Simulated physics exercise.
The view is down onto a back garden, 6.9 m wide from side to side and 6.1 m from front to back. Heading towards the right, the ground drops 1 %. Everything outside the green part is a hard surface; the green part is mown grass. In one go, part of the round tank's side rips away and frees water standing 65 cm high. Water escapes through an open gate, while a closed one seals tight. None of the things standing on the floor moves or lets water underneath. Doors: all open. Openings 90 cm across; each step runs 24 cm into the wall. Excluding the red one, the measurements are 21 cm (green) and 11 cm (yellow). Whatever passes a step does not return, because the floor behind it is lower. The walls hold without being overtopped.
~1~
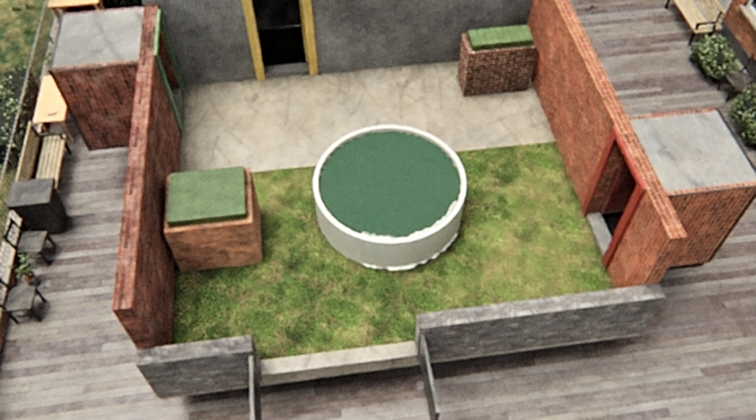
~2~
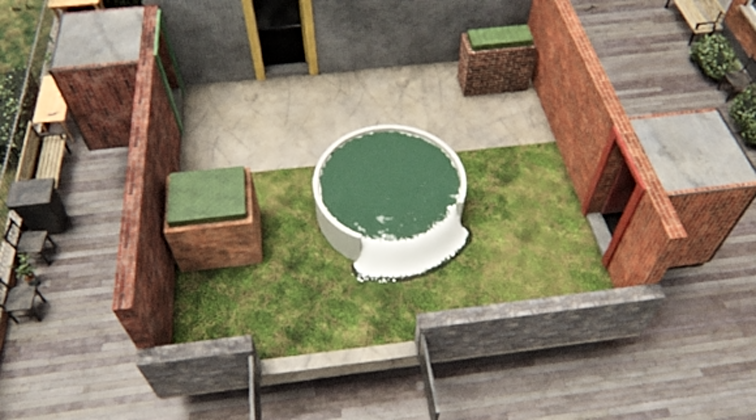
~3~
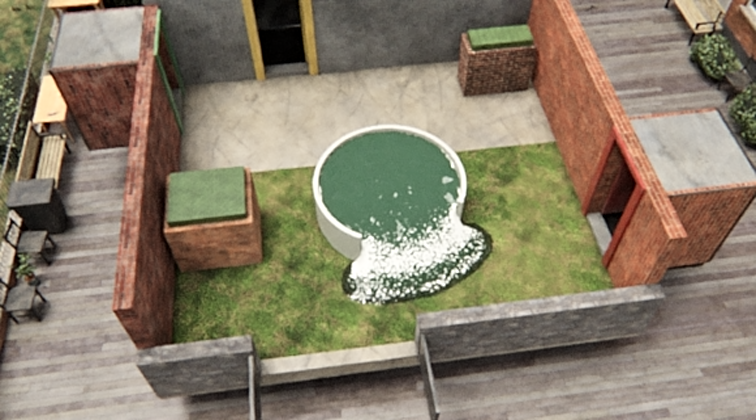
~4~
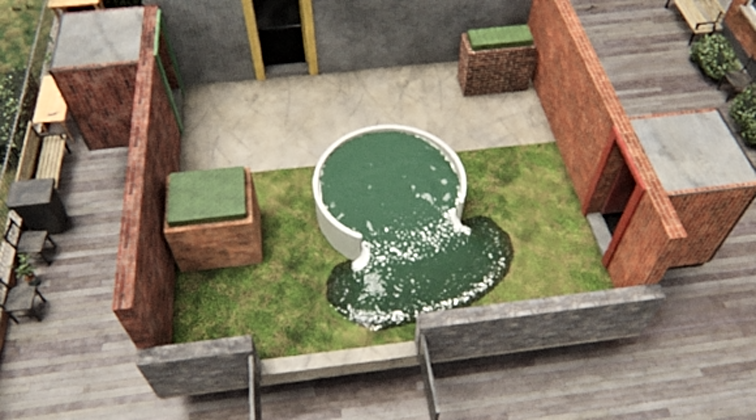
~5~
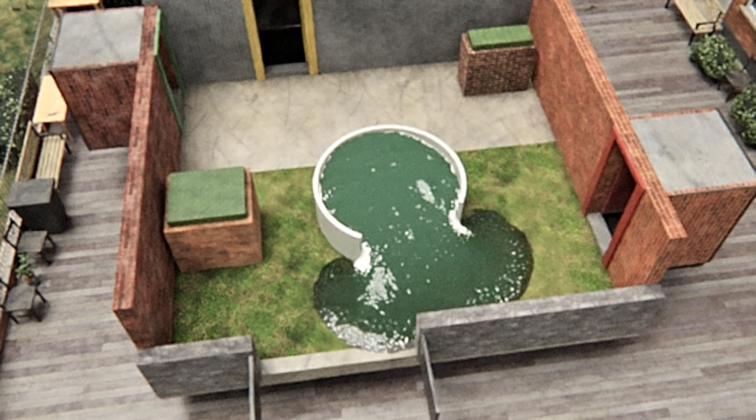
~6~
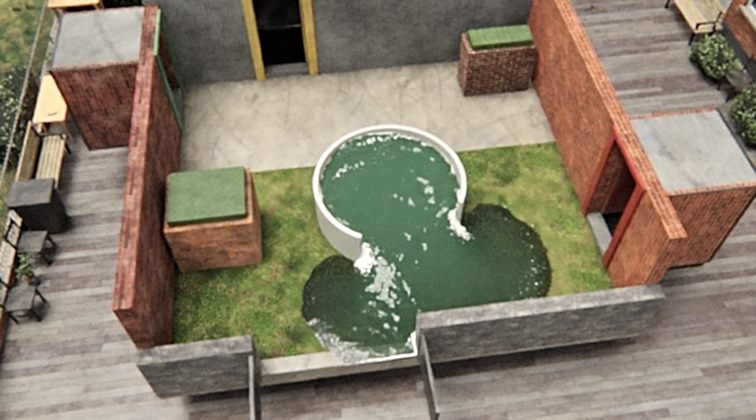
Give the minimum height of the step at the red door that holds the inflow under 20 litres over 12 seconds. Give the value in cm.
18 cm.
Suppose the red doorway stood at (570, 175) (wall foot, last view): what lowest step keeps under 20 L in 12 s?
It needs roughly 8.0 cm.
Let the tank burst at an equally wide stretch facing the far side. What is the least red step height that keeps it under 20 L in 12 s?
Then 6.0 cm.
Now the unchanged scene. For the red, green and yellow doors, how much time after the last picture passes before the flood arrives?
Red at 1.0 s, green at 9.0 s, yellow at 6.5 s.
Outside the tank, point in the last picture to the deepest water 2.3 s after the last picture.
Near pixel (600, 317).
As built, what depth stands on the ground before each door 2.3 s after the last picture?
In cm: Red 20, green 0, yellow 0.
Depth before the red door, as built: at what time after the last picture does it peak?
It peaks at about 1.8 s.
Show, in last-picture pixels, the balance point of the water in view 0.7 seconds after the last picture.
I'd put it close to (417, 241).
Then, 0.7 s after the last picture water covers 25 % of the floor, deepest (43 cm) near (451, 336); it has not reached the red door.
Then, 2.3 s after the last picture water covers 30 % of the floor, deepest (34 cm) near (600, 317); 20 cm at the red door, 36 litres in over its 8 cm step.
Then, 11.3 s after the last picture water covers 95 % of the floor, deepest (8 cm) near (589, 229); 8 cm at the red door, 148 litres in over its 8 cm step.
At the red door as built, the water peaked near 20 cm, 1.9 s after the last picture.
With a step of 16.5 cm, 28 litres would have come in within the 12 s; with 19.5 cm, 12 litres. So under 20 litres takes about 18 cm.
